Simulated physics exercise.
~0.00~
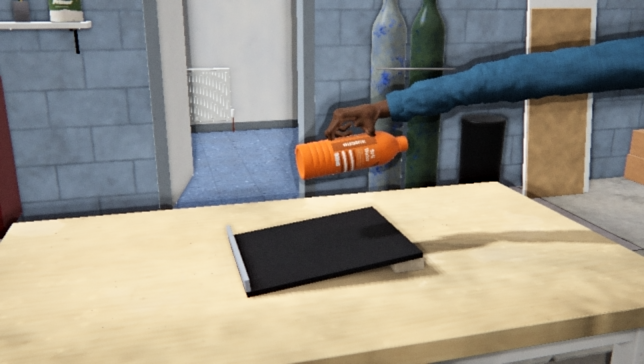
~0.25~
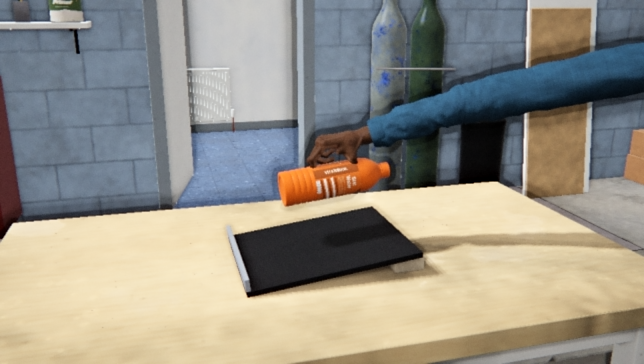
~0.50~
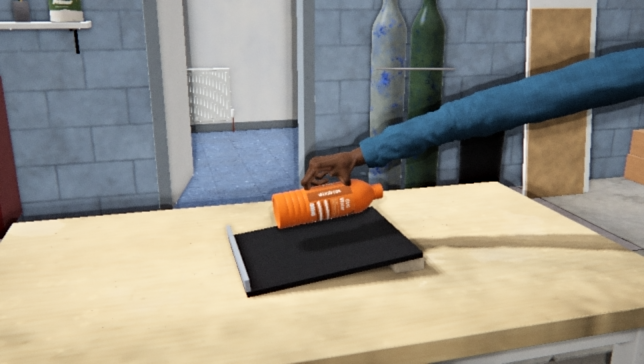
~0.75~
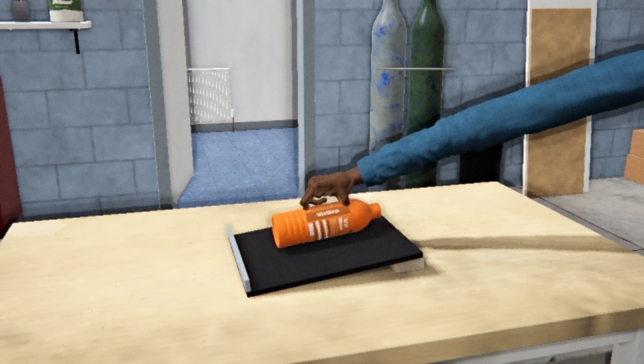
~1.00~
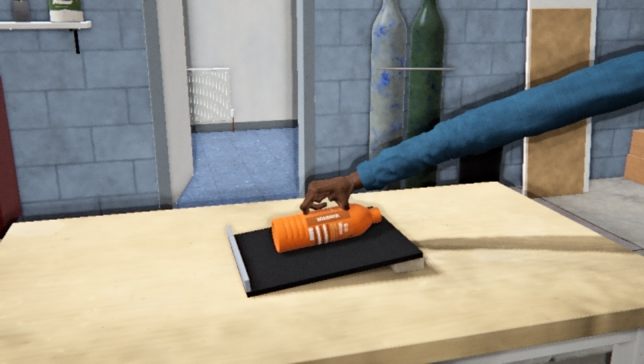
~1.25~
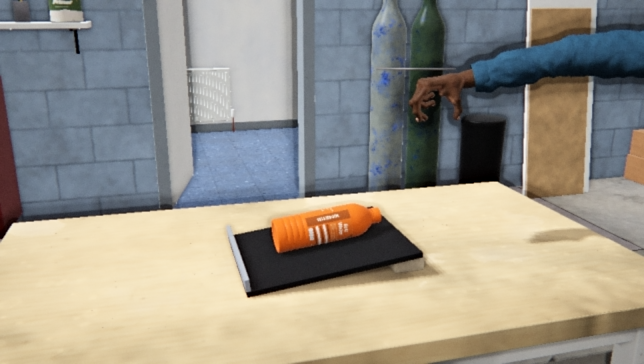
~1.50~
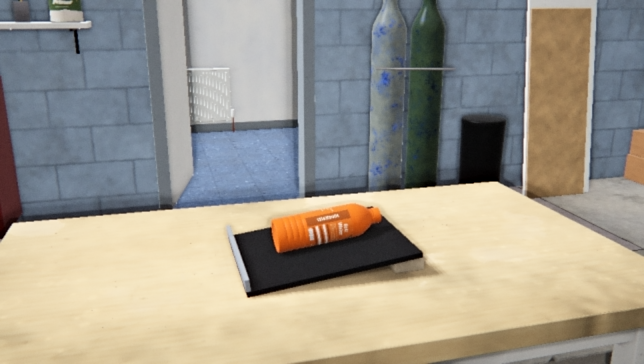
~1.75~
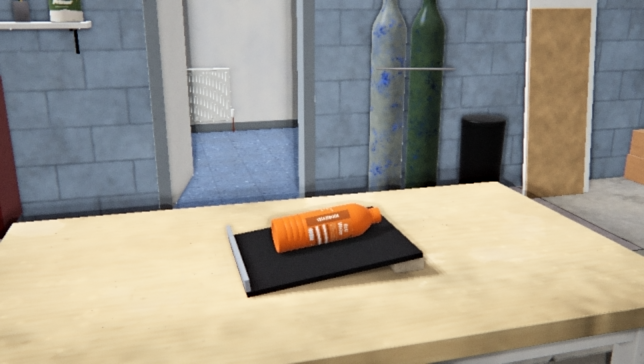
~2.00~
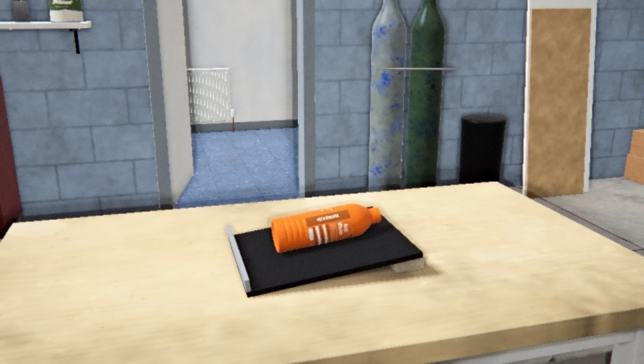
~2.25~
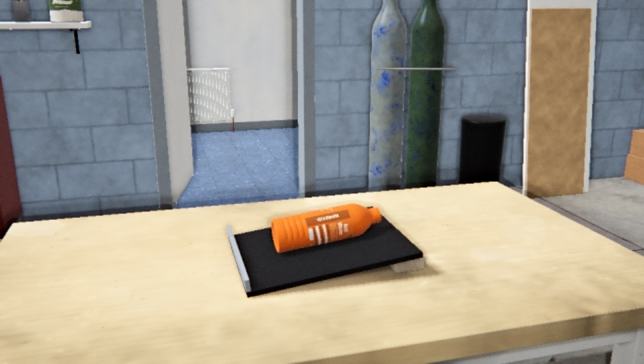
At first, a hand at the end of a blue-sleeved arm holds an orange bottle on its side above a dark, slightly tilted board on a pale tabletop. The arm moves the bottle a little to the left and down, then lowers it further until it lies on the board. The hand stays on the bottle for a moment, then lets go without a push and draws back up to the right, leaving the view. The bottle does not roll or slide, and it ends at rest on its side on the board.
